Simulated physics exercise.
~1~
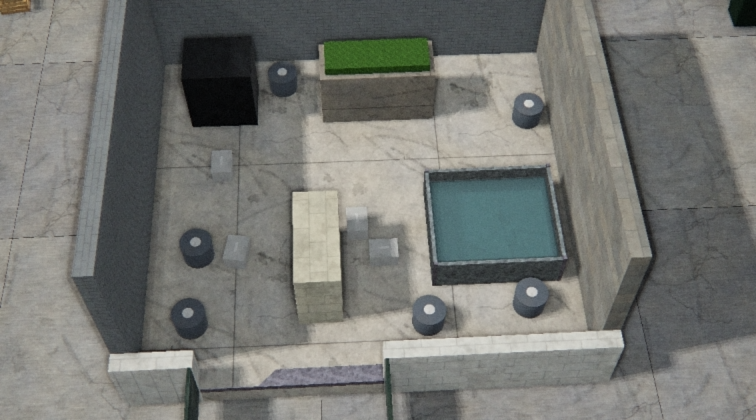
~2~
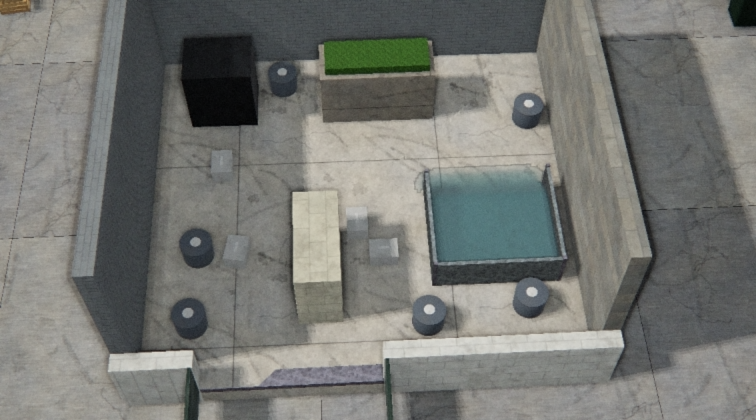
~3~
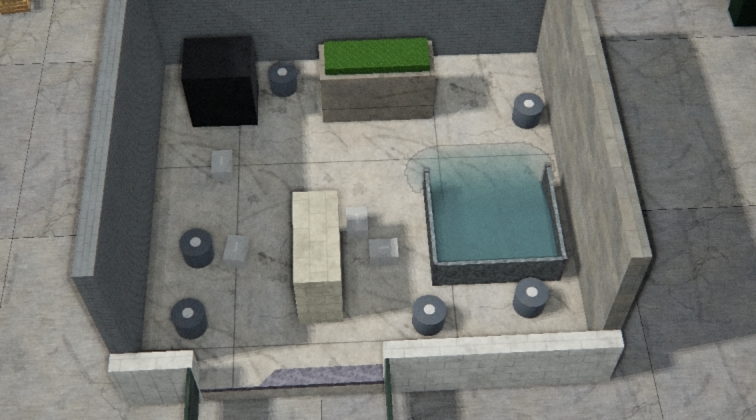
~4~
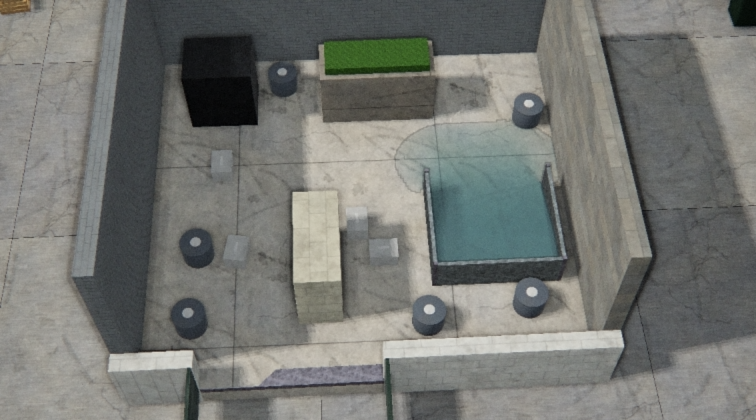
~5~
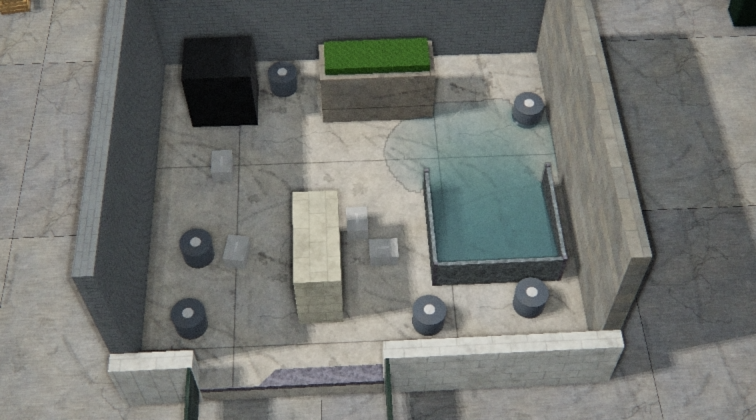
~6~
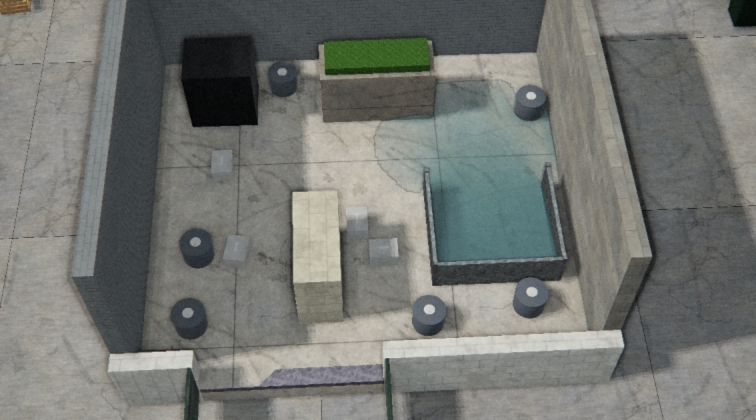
Water sits level in a square, dark-walled pool at the right of a walled yard, then begins slipping out over its far side. It spreads in a thin, rounded sheet across the pale floor toward the back wall, reaching a grey tub near the right wall, which shifts slightly while everything else stays still.
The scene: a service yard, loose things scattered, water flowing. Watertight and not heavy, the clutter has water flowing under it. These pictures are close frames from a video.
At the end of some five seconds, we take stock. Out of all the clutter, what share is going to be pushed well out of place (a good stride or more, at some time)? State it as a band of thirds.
It is a small minority below a third.
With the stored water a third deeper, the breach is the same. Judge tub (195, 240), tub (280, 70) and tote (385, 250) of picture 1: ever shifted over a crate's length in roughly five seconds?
In sequence: Went the distance, went the distance and fell short.
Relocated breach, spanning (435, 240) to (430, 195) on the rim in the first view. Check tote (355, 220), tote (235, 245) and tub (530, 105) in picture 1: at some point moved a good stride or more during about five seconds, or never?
One after another: Goes the distance, then never gets that far, then never gets that far.
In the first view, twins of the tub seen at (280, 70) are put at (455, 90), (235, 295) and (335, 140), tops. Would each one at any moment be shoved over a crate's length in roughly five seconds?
Shoved clear, stays put, shoved clear.
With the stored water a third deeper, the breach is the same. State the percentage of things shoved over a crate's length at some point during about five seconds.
I'd say close to 40 per cent of the things.
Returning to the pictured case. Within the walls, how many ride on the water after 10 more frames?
By my count, 1.
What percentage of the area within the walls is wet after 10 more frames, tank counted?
35 %.
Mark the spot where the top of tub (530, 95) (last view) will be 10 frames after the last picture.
Approximately at pixel (524, 51).
A moment on, 1 of 10 are well off their spots; 1 afloat.
Next, 1 of 10 are well off their spots; 1 afloat.
Later, 1 of 10 are well off their spots; 2 afloat.
In the end, 2 of 10 are well off their spots, and 2 have been at some point; 2 afloat.
